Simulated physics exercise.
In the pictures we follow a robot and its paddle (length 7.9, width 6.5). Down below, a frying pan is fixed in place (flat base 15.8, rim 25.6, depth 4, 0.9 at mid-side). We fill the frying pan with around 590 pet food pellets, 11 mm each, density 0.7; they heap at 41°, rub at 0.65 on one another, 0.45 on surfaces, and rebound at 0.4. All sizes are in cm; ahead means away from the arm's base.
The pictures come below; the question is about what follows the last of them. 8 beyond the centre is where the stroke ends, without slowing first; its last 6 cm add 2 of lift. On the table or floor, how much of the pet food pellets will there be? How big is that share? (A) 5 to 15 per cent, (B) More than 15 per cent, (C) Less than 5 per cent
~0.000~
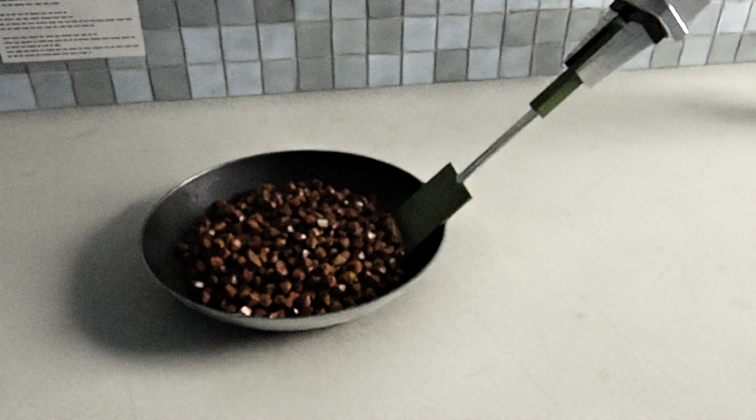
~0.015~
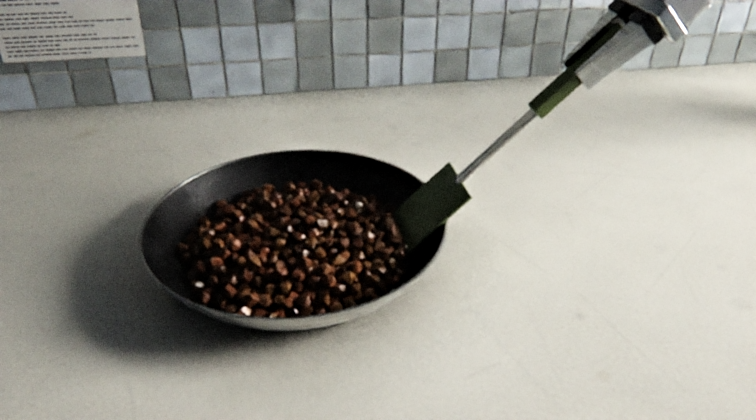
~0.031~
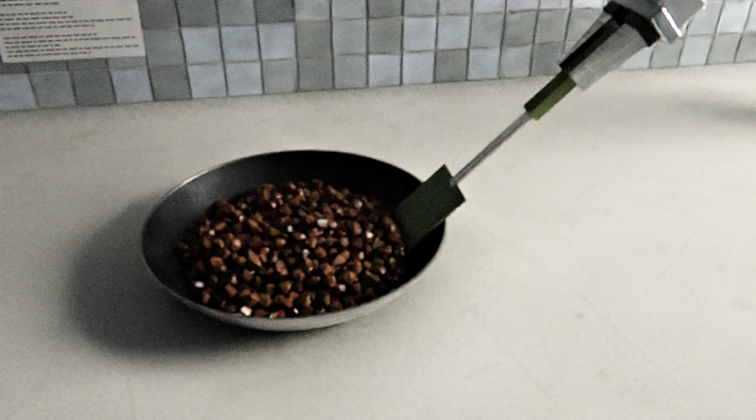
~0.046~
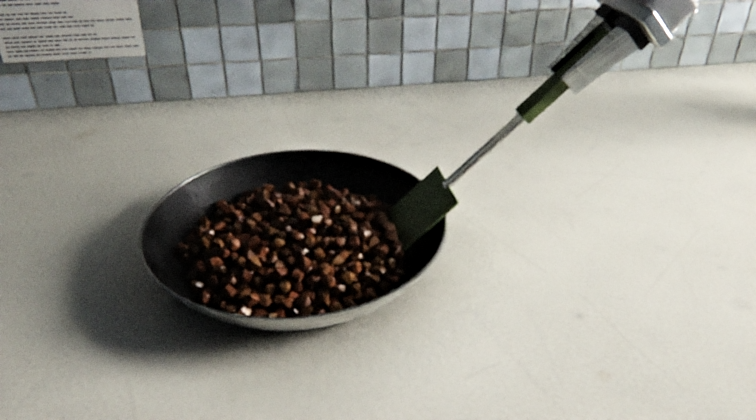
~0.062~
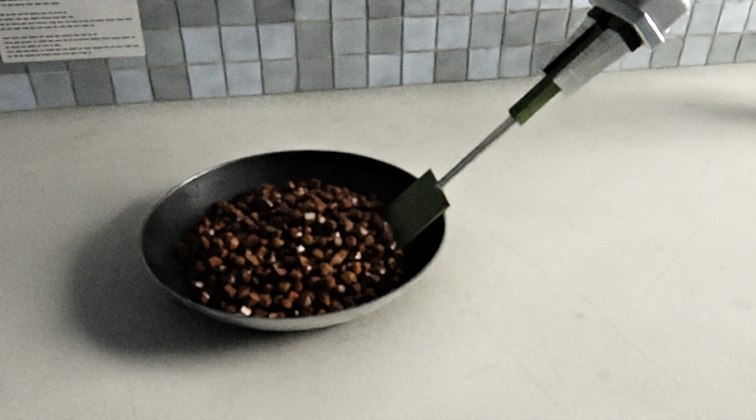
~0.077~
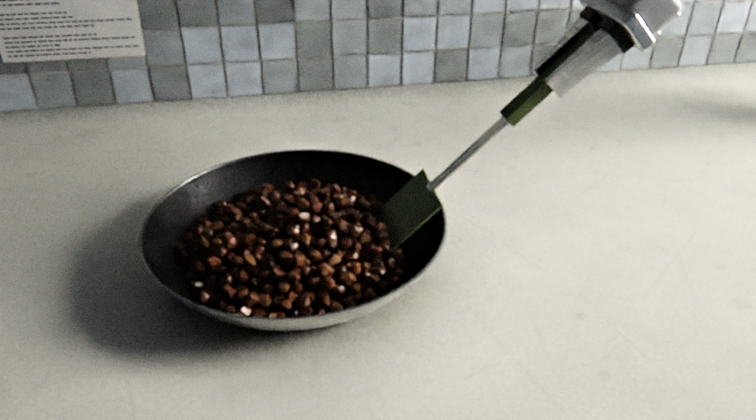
A.
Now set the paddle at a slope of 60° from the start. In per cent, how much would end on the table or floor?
Roughly 15 per cent.
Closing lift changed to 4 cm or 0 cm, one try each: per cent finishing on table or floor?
First try about 5 %, second try about 10 %.
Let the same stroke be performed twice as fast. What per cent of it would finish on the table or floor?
In that case, close to 20 per cent.
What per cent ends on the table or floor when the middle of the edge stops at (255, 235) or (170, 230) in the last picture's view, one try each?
About 0 and 30 per cent.
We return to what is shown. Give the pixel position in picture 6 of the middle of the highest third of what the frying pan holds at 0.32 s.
The middle lies somewhere about (202, 228).
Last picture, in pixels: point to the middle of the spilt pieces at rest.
My best guess is near (120, 268).
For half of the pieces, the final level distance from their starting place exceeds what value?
4 cm.
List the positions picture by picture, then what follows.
In the first frame, paddle top edge at (461, 178), sloping 44°; upper third of the load around (298, 234), from x 180 to 400, top at y 185; 594 in the frying pan.
In the second frame, paddle top edge at (460, 179), sloping 44°; upper third of the load around (298, 234), from x 180 to 400, top at y 185.
In the third frame, paddle top edge at (455, 181), sloping 44°; upper third of the load around (298, 234), from x 180 to 400, top at y 185.
In the fourth frame, paddle top edge at (448, 183), sloping 44°; upper third of the load around (300, 234), from x 180 to 400, top at y 185.
In the fifth frame, paddle top edge at (440, 185), sloping 44°; upper third of the load around (298, 232), from x 180 to 400, top at y 185.
In the sixth frame, paddle top edge at (433, 186), sloping 44°; upper third of the load around (297, 231), from x 180 to 400, top at y 185; 594 in the frying pan.
By 0.20 s, sloping 44°, highest piece 4 above the table; 594 in the frying pan.
By 0.32 s, sloping 44°, highest piece 6 above the table; 591 in the frying pan, 3 on the blade or in flight.
By 0.58 s, sloping 44°, highest piece 6 above the table; 555 in the frying pan, 39 on the table or floor.
By 1.63 s, sloping 44°, highest piece 6 above the table; 553 in the frying pan, 41 on the table or floor.
Final count, 553 in the frying pan, 41 on the table or floor. That is 7 % on the table or floor.
